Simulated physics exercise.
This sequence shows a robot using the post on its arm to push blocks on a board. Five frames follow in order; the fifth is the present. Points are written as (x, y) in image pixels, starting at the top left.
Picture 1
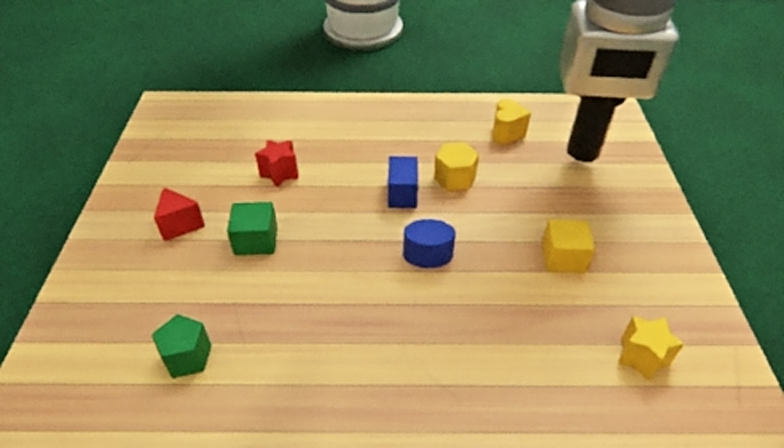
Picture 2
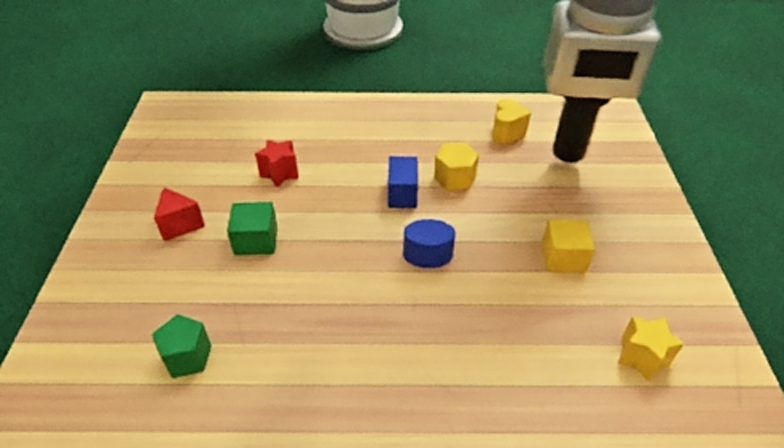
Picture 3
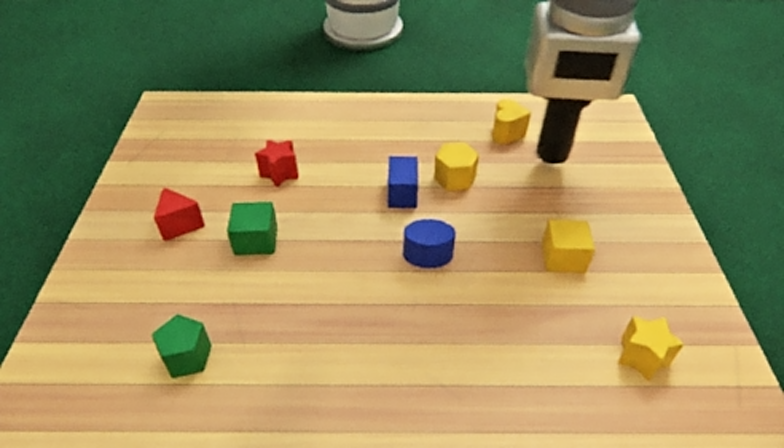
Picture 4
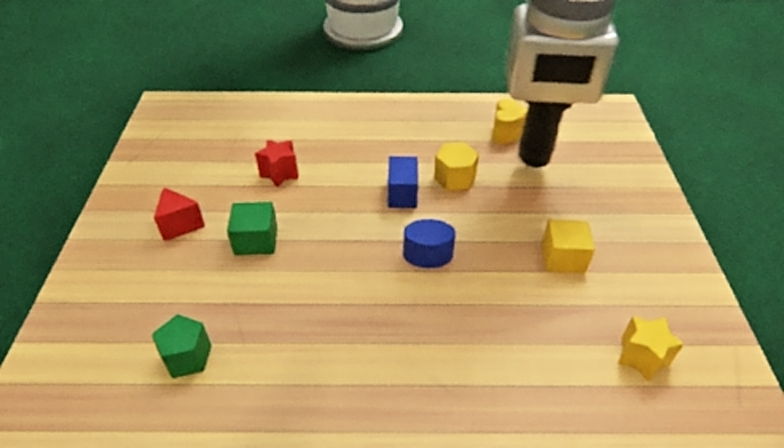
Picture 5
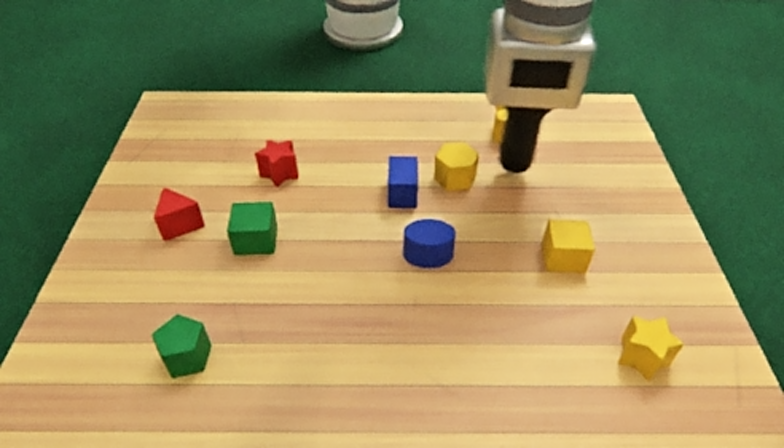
A robot arm glides left above a wooden board while the colored blocks stay still.
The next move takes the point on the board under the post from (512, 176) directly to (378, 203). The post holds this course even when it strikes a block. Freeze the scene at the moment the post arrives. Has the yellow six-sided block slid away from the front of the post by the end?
It seems so.
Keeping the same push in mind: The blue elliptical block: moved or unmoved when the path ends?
Stays where it is.
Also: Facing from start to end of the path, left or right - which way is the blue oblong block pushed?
My answer: Right.
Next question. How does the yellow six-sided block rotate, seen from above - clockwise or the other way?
It rotates clockwise.
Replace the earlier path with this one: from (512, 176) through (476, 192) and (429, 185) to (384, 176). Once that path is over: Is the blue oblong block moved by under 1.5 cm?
No - that is not the case.
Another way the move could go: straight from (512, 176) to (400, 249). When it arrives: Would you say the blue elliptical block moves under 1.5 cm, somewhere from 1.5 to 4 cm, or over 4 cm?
Displaced 1.5 to 4 cm.
What follows on the original path. One third of the way, post at (469, 172); yellow six-sided block at (432, 155), turned 15° clockwise.
Two thirds of the way, post at (423, 181); blue oblong block at (378, 171), turned 55° anticlockwise; yellow six-sided block at (399, 152), turned 80° clockwise.
At the end, post at (378, 190); blue oblong block at (338, 171), turned 25° anticlockwise; blue elliptical block not moved; yellow six-sided block at (390, 151), turned 110° clockwise; yellow heart block not moved.
